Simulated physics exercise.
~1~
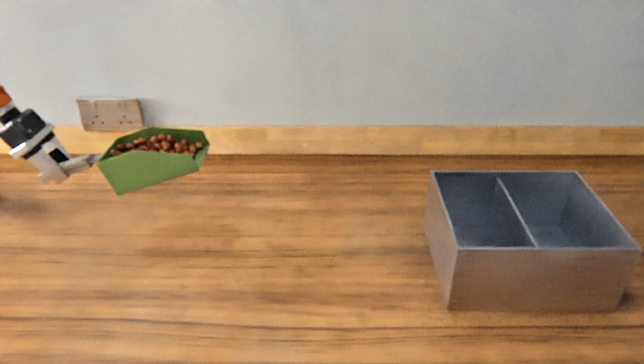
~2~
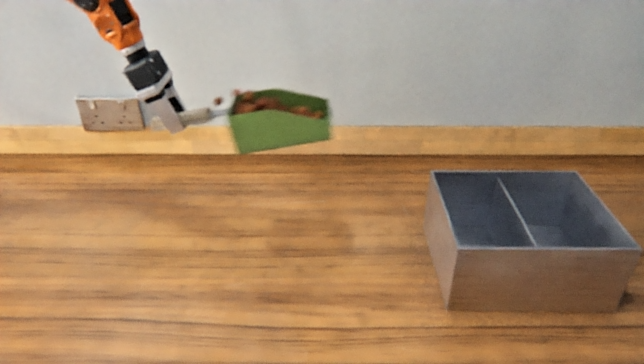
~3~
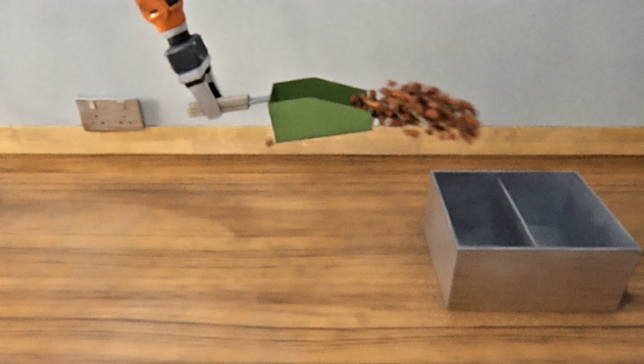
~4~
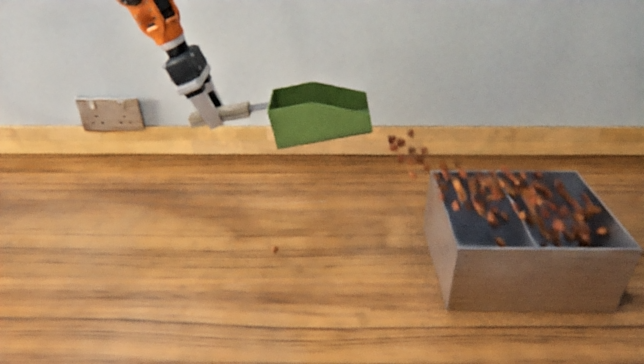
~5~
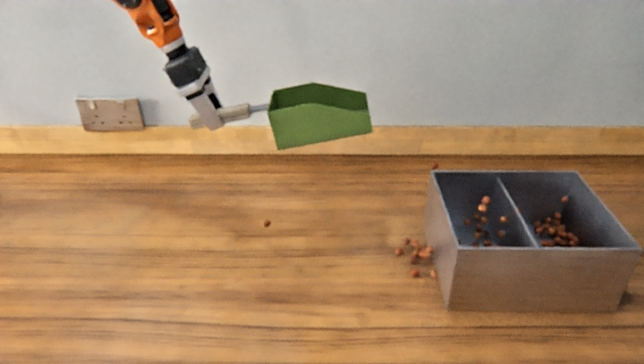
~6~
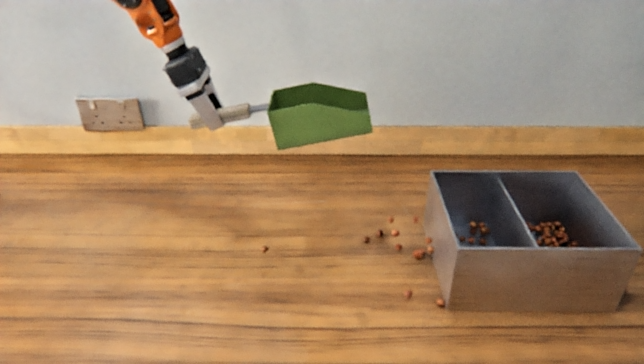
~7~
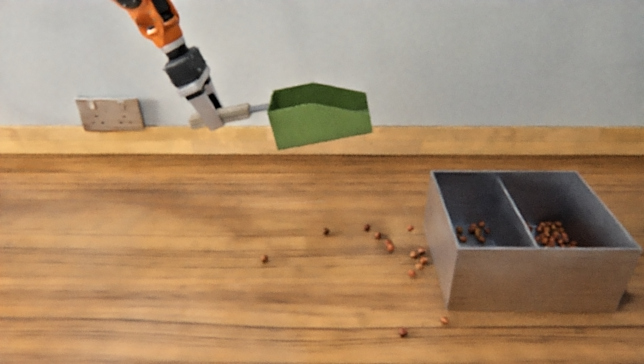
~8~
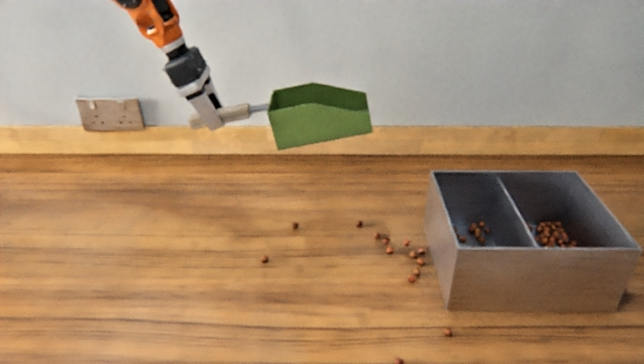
A robot arm swung a green scoop of hazelnuts to the right and stopped sharply, flinging them into a divided metal bin, where more settled in the right part than the left, while several scattered across the wooden table in front.
